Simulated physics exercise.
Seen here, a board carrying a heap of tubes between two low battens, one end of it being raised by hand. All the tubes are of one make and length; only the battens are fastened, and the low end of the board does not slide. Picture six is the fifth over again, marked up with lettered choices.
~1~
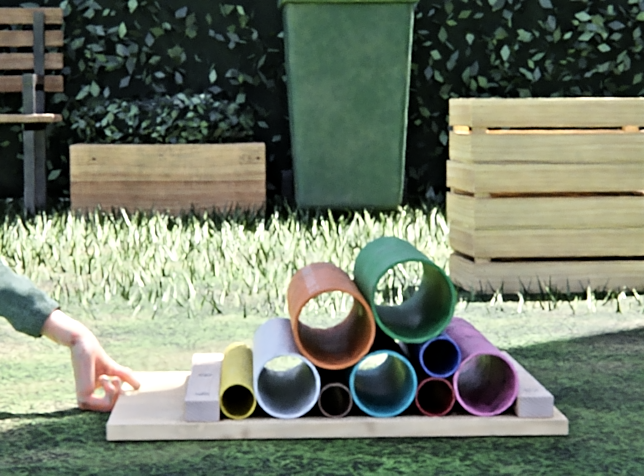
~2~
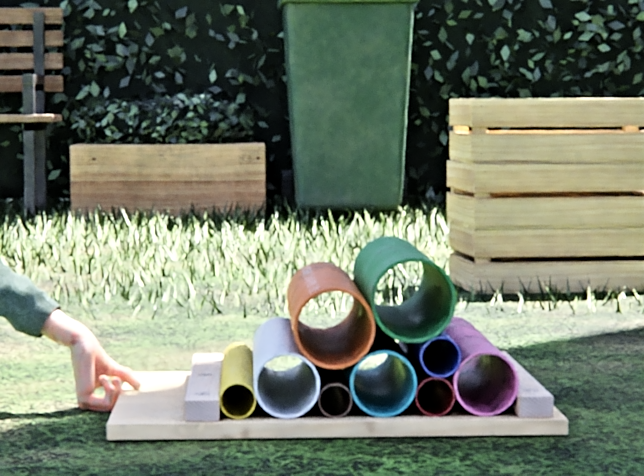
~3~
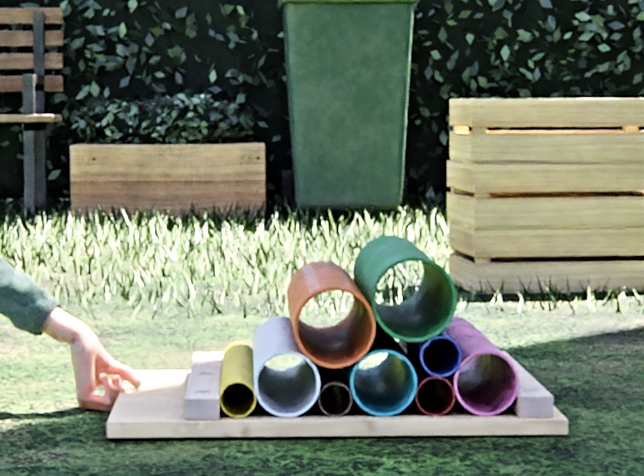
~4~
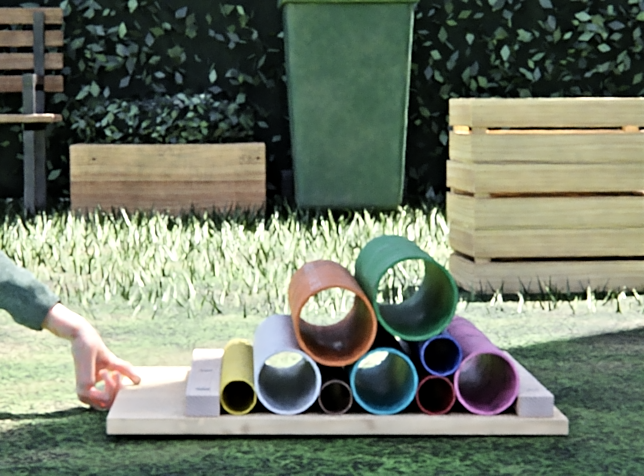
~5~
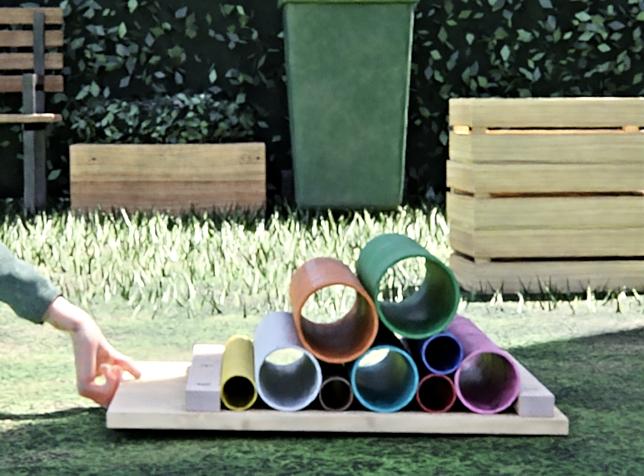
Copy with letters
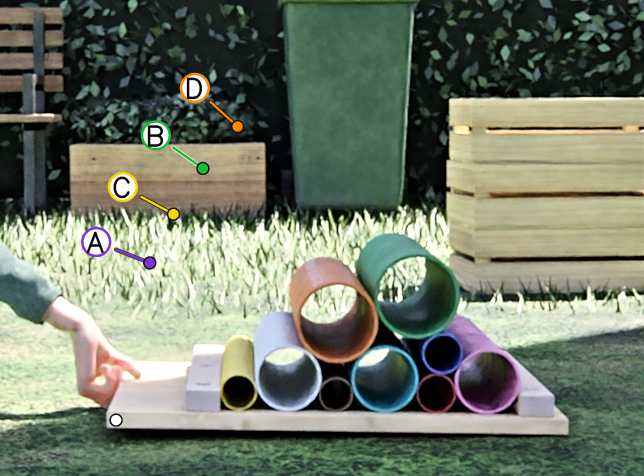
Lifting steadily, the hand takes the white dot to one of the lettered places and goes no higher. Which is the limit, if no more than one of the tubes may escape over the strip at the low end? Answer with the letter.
The answer is mark B.
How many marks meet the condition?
The number is three.
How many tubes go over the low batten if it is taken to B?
With B, one.
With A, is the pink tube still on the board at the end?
The pink tube: Yes.
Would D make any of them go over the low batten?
Yes, at D.
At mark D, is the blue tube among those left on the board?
Yes.
On the copy, A at (150, 263); B at (203, 169); C at (173, 214); D at (238, 126); the white dot at (116, 420).
On B. First, board at 20°.
Then, board at 36°.
Finally, board at 36°, one over the low batten (green).
By contrast, A none over the low batten; C one over the low batten (green); D two over the low batten (orange, green).
